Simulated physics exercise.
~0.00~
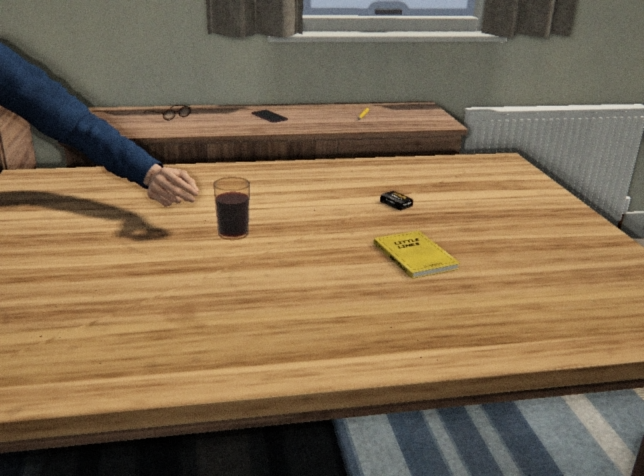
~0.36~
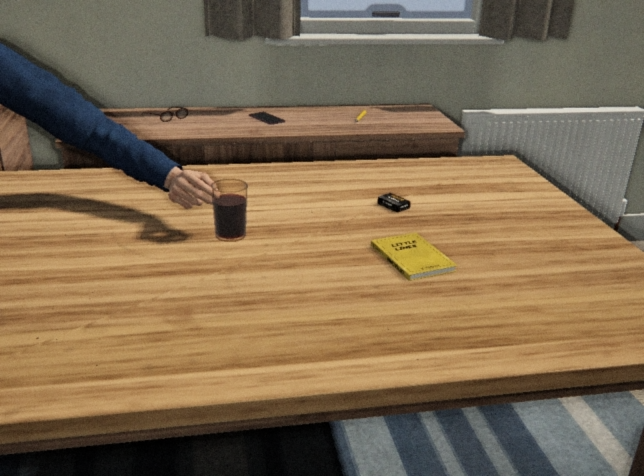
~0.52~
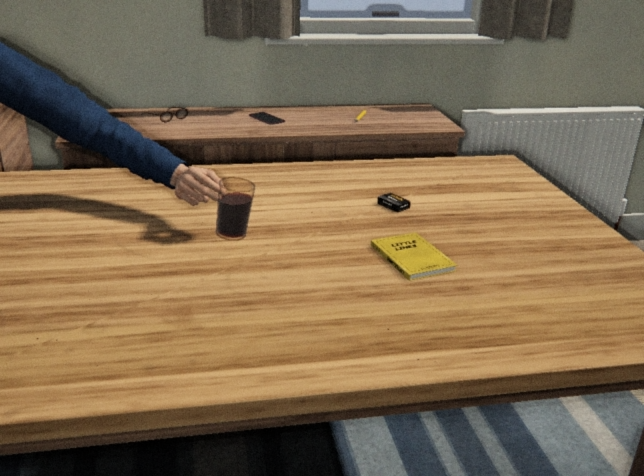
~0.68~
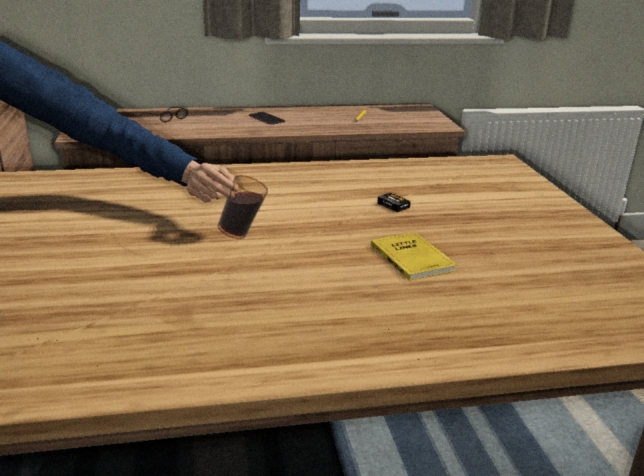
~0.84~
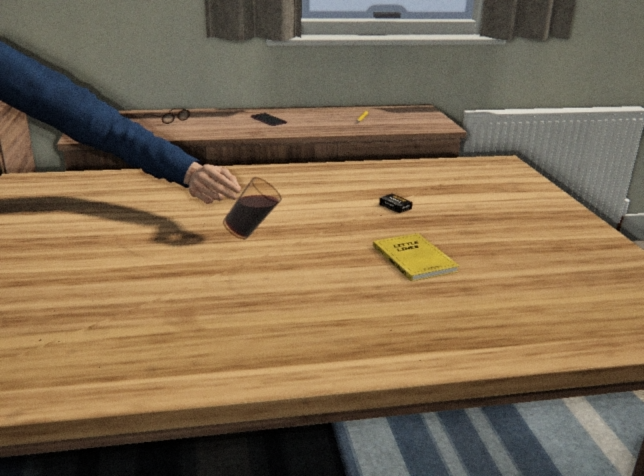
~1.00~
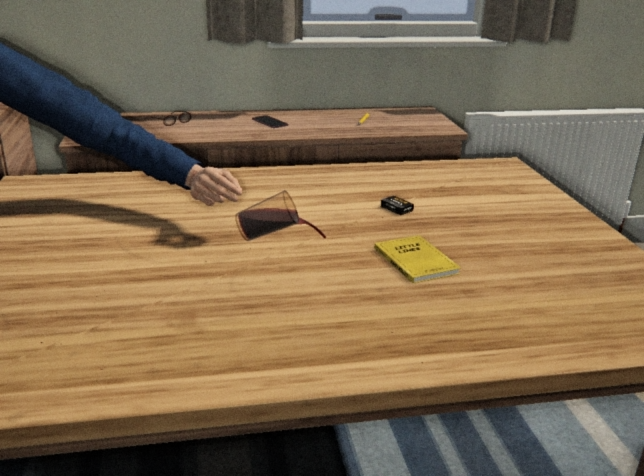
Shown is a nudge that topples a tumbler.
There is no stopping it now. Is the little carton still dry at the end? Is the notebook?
The little carton: No, it is wet. The notebook: No, it is wet.
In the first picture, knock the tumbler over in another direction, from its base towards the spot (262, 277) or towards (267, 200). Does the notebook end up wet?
Well, the first time it is left alone, while the second time it is left alone.
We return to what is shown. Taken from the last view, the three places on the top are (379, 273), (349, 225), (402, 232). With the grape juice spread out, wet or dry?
Lab note - spot 1: Contact; spot 2: Contact; spot 3: Contact.
After 1.5 s, the puddle covers about as much as a plate; the little carton is untouched; the notebook is reached.
After 2.3 s, the puddle covers about as much as a big tray; the little carton is reached; the notebook is reached.
After 3.6 s, the puddle covers about as much as a big tray; the little carton is reached; the notebook is reached.
